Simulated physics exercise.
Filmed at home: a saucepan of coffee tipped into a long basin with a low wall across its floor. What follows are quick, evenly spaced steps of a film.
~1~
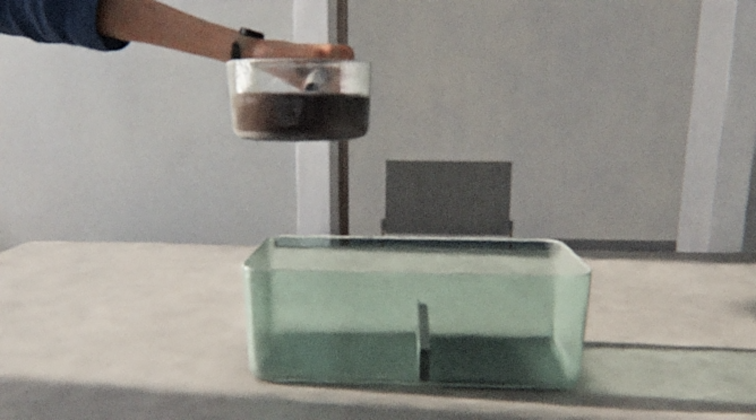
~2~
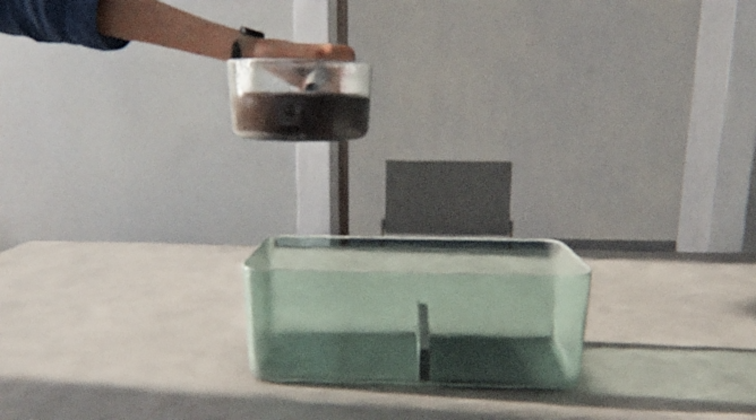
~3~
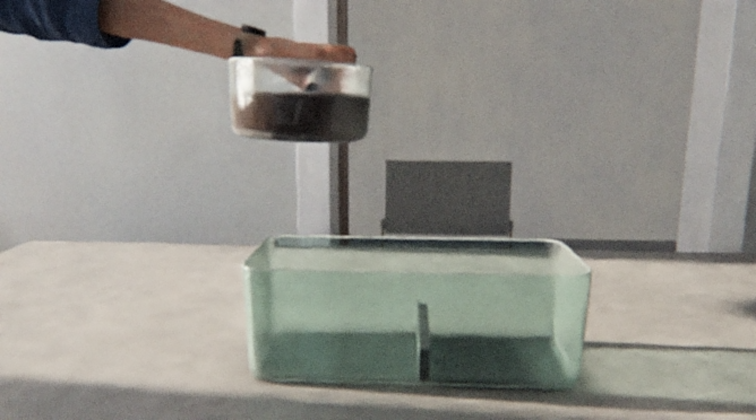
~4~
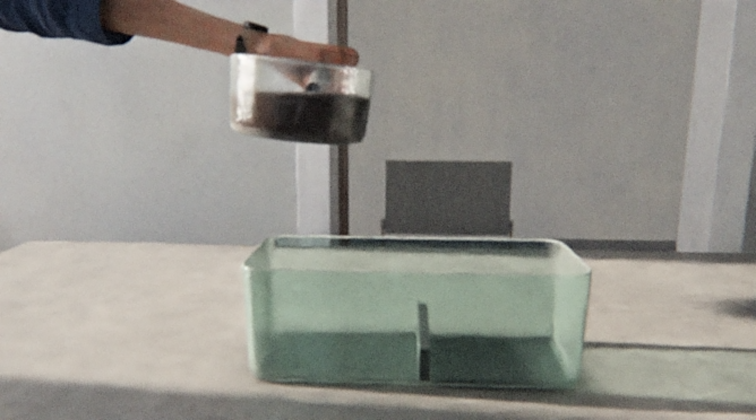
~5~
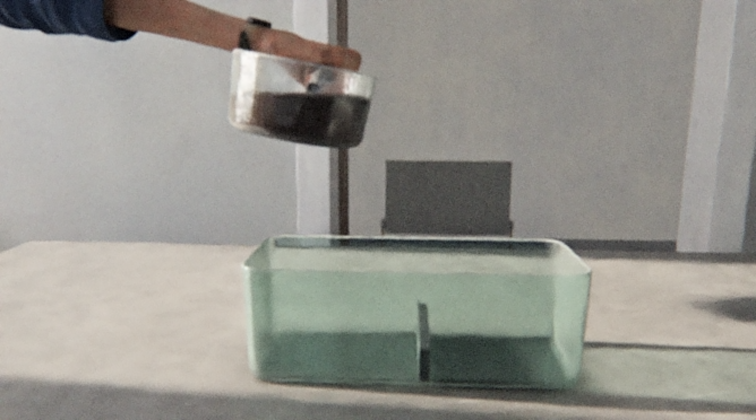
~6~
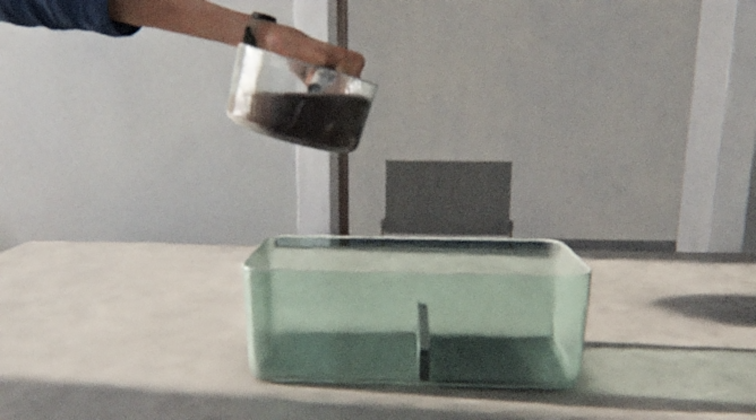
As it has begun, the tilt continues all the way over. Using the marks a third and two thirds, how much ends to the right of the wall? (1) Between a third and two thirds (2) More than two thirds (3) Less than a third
The answer is 1.
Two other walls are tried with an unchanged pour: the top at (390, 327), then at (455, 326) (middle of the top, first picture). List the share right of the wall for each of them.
Try one about 75 %, try two about 10 %.
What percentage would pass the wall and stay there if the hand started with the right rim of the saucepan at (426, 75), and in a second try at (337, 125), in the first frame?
It would come to near 90 per cent, and then near 5 per cent.
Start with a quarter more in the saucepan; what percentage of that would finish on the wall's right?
Close to 60 per cent.
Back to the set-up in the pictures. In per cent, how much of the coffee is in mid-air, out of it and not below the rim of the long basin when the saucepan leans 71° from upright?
Around 35 in a hundred.
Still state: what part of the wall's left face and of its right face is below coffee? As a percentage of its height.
I'd put the left at about 30 and the right at about 50.
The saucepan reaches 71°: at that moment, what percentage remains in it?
Close to 55 per cent.
A moment on, the saucepan is tipped part way and 56 per cent is still to pour, 3 is left of the wall and 7 right of it.
Next, the saucepan is tipped right over and 9 per cent is still to pour, 29 is left of the wall and 51 right of it.
Then the saucepan is tipped right over and 0 per cent is still to pour, 47 is left of the wall and 52 right of it.
Later the saucepan is tipped right over and 0 per cent is still to pour, 47 is left of the wall and 52 right of it.
Finally, 47 per cent lies left of the wall, 52 right of it and 1 outside.
